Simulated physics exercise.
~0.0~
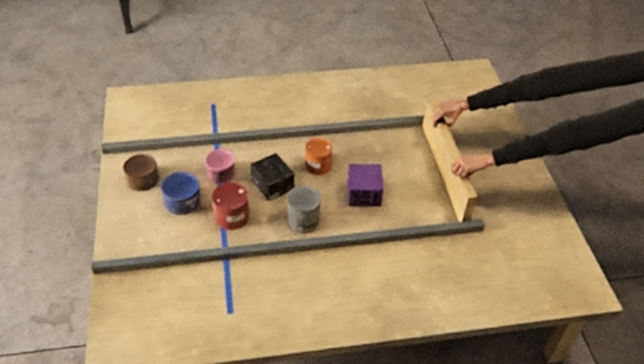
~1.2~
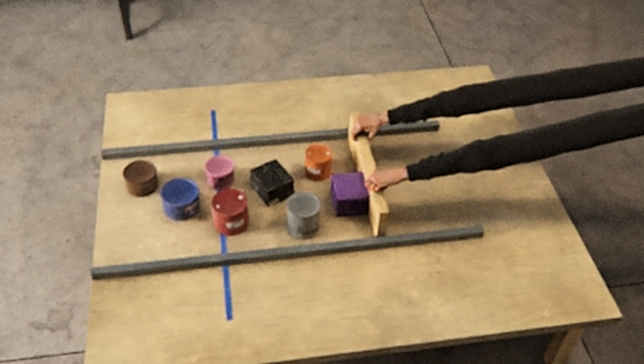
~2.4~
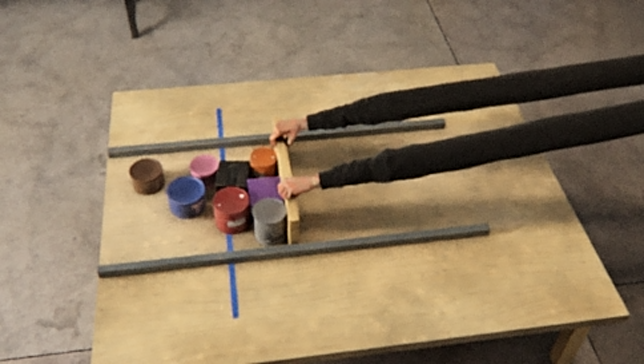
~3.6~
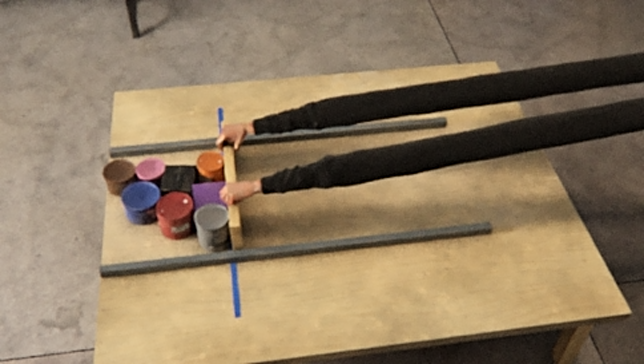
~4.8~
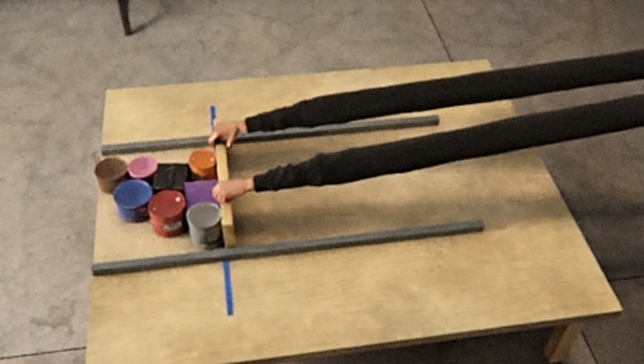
Two hands slide a wooden plank left, bunching colourful containers together, and all stay on the table.
